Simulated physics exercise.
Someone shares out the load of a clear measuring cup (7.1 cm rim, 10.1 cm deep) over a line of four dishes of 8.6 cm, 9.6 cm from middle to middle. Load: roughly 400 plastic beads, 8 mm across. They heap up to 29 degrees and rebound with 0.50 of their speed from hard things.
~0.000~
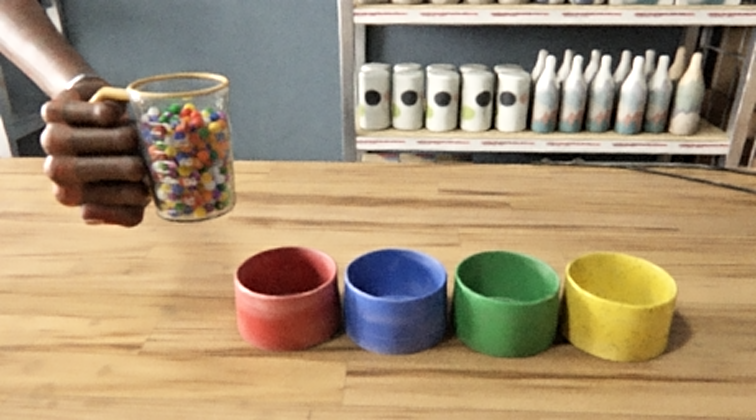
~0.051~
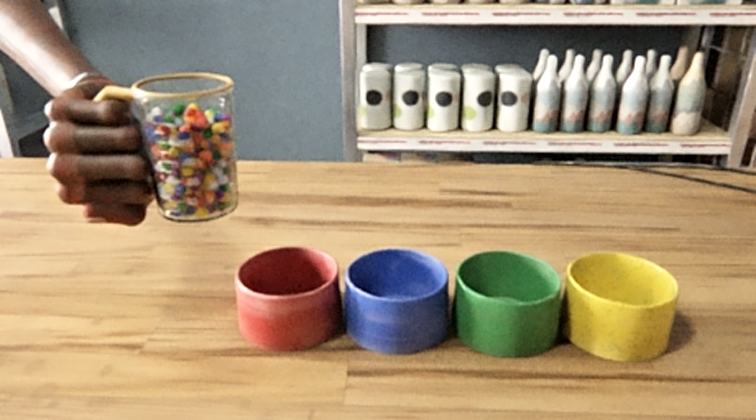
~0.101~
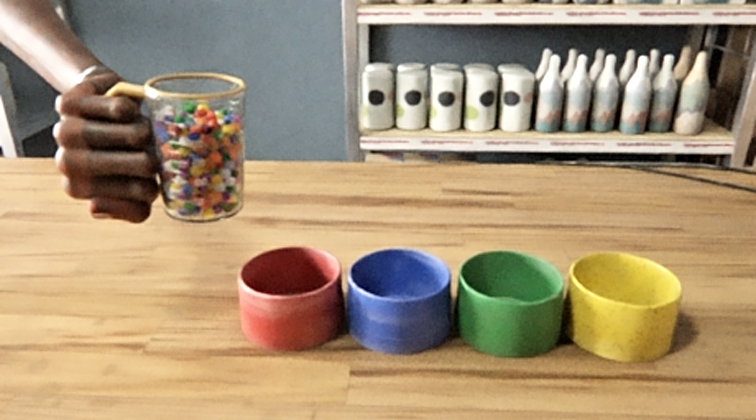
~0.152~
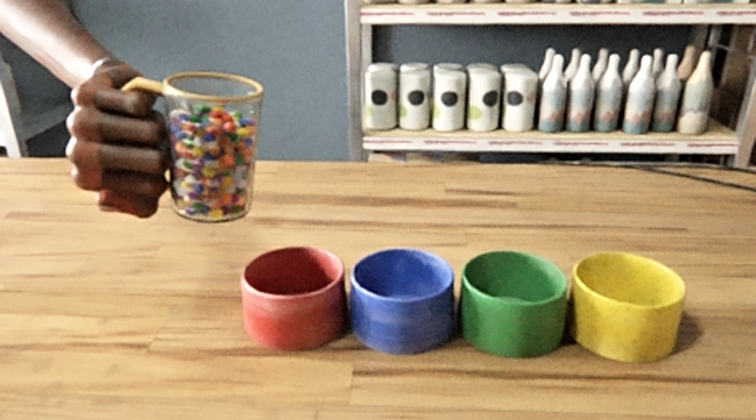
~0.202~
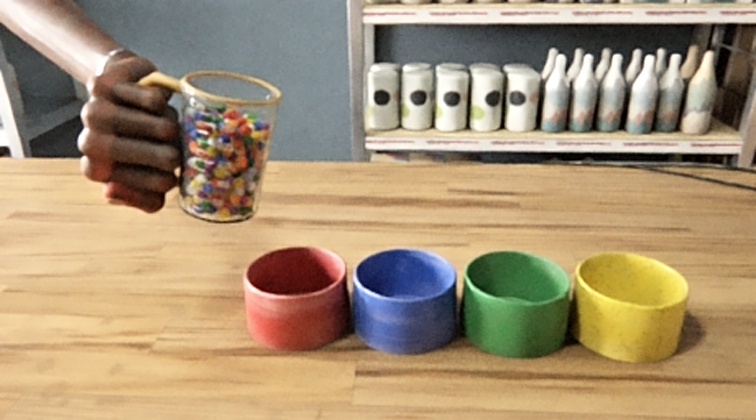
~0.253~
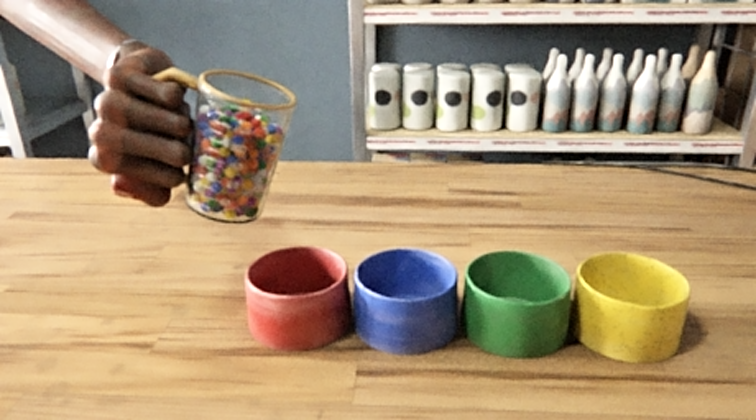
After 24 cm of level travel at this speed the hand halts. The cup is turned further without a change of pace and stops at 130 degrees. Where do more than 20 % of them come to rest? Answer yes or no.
Red no, blue no, green yes, yellow no, counter no.
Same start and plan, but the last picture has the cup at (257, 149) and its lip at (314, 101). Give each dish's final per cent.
Red 0; blue 0; green 50; yellow 30.
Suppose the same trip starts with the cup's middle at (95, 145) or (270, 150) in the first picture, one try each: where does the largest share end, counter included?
Most goes to: Blue; yellow.
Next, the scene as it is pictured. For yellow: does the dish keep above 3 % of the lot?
Yellow yes.
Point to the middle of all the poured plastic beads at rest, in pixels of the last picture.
Near (529, 304).
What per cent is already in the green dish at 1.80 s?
Some 80 per cent.
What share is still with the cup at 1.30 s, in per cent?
Some 70 per cent of the load.
After 0.88 s, tilt 76 degrees; cup holds 100 %.
Then, at 1.30 s, tilt 115 degrees; cup holds 70 %, green 20 %.
After 1.80 s, tilt 130 degrees; cup holds 0 %, green 80 %, yellow 5 %.
By 2.5 s all is still; red 0 %, blue 0 %, green 80 %, yellow 5 %, counter 15 %.
